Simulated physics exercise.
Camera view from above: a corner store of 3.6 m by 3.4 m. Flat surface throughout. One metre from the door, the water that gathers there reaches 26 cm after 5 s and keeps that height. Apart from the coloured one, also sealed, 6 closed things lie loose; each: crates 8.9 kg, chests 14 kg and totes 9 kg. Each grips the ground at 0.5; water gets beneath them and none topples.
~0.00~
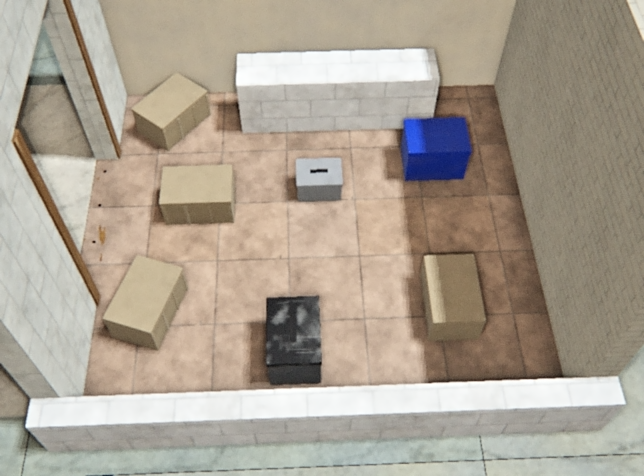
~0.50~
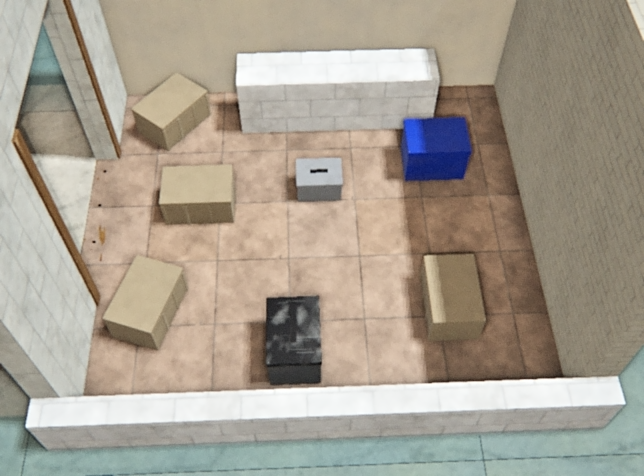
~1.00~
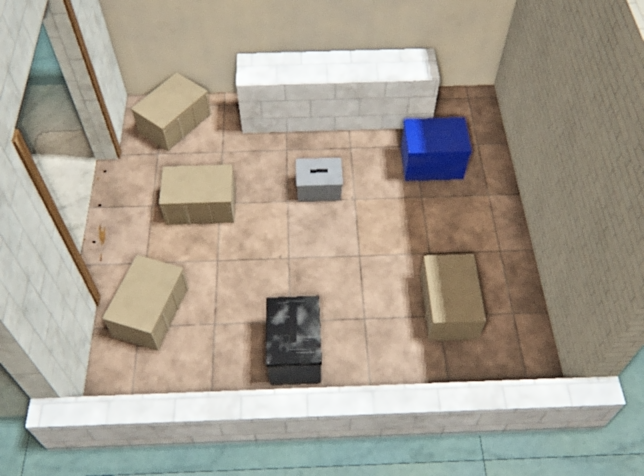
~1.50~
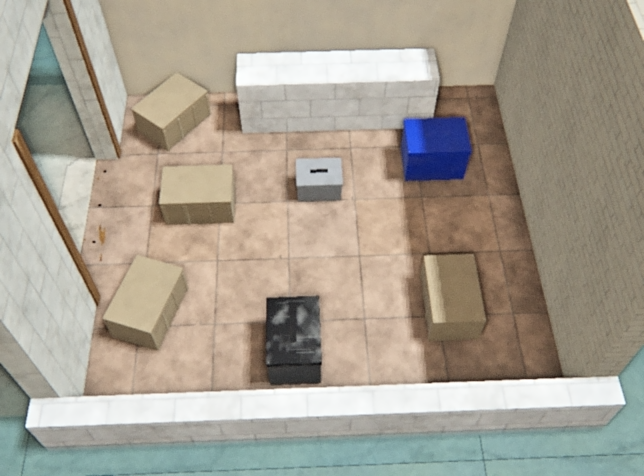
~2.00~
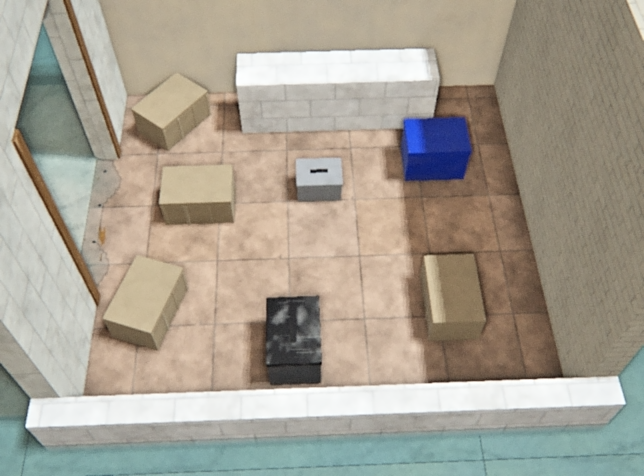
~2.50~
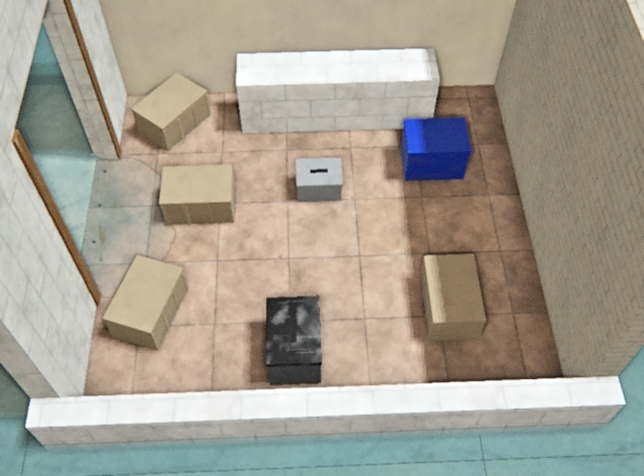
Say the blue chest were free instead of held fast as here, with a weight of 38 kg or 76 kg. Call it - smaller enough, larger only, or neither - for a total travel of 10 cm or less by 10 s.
Larger only.
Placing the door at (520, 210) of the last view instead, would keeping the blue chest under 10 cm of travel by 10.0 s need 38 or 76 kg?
With that change, you need the heavier one.
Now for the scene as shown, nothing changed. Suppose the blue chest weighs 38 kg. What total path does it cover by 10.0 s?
Total path: Approx. 30 cm.
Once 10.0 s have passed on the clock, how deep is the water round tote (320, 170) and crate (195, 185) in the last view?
About 20 and 19 cm.
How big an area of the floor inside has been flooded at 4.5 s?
That flooded area is roughly 6.0 m2.
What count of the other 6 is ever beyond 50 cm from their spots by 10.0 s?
Answer: 5.
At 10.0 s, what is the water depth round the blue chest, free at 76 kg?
Something like 20 centimetres.
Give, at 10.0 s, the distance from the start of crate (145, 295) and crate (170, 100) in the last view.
First 5 cm, then 20 cm.
After 3.5 s the blue chest would be 0 cm from its start with 38 kg and 0 cm from its start with 76 kg; 0 cm of water round it then.
After 4.5 s the blue chest would be 0 cm from its start with 38 kg and 0 cm from its start with 76 kg; 0 cm of water round it then.
After 7.0 s the blue chest would be 0 cm from its start with 38 kg and 0 cm from its start with 76 kg; 12 cm of water round it then.
After 10.0 s the blue chest would be 28 cm from its start with 38 kg and 0 cm from its start with 76 kg; 20 cm of water round it then.
